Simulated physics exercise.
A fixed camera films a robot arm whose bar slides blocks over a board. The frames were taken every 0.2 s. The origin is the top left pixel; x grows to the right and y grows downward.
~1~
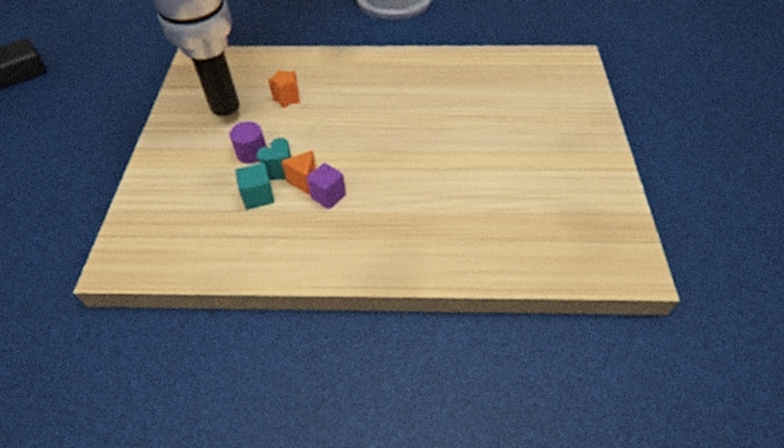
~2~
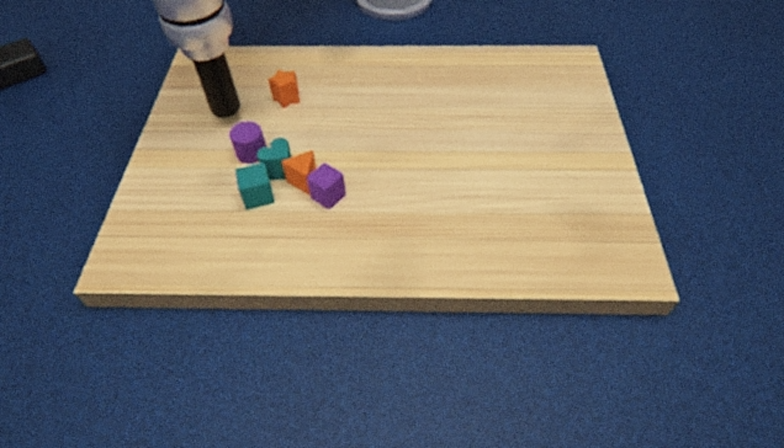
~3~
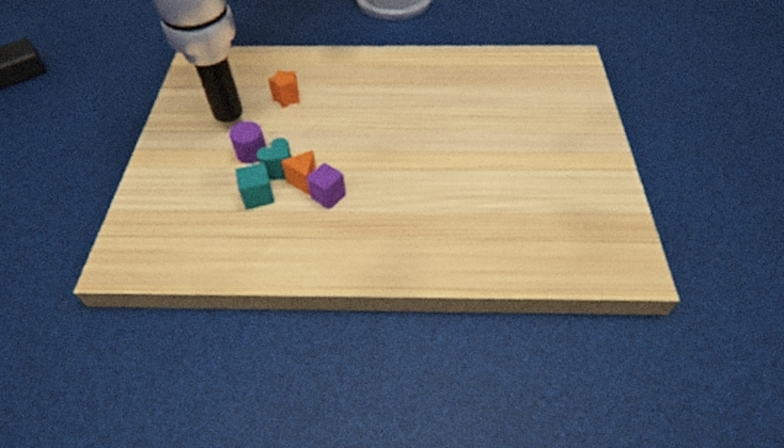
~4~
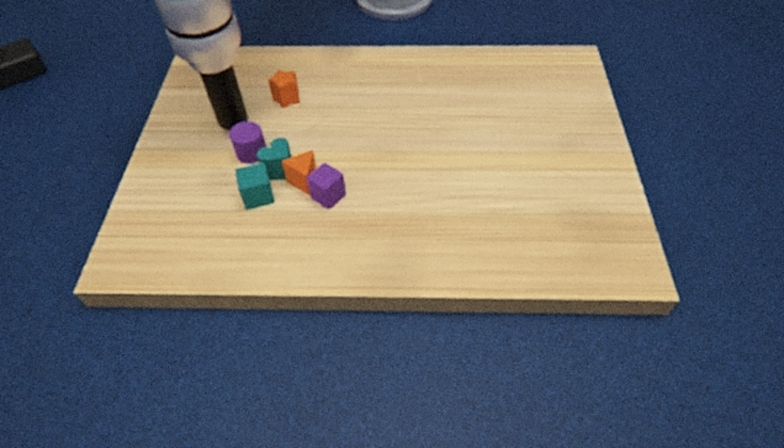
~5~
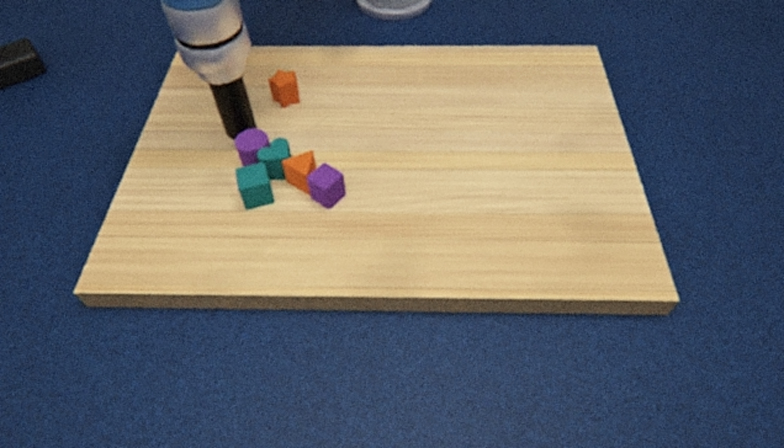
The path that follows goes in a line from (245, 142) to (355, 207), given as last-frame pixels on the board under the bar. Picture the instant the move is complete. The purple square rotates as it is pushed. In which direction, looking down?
The purple square rotates counterclockwise.
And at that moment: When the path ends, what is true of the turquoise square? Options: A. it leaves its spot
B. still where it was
Choice A: It leaves its spot.
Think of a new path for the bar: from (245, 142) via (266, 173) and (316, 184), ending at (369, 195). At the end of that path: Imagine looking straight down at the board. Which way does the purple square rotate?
My answer: Anticlockwise.
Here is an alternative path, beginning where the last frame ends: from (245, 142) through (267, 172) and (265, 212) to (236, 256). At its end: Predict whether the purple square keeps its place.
The purple square changes place.
What follows on the original path. One third of the way, bar at (277, 152); purple circle at (280, 164); turquoise square at (253, 182), turned 45° clockwise; turquoise heart-shaped block at (298, 178); orange three-sided block at (322, 189), turned 30° anticlockwise; purple square at (348, 186), turned 65° anticlockwise.
Two thirds of the way, bar at (314, 174); purple circle at (296, 187); turquoise square at (254, 185), turned 65° clockwise; turquoise heart-shaped block at (298, 215); orange three-sided block at (327, 202), turned 60° anticlockwise; purple square at (350, 186), turned 70° anticlockwise.
At the end, bar at (354, 197); purple circle at (300, 191); turquoise square at (254, 185), turned 65° clockwise; turquoise heart-shaped block at (296, 220); orange three-sided block at (327, 202), turned 60° anticlockwise; purple square at (379, 200), turned 90° anticlockwise.
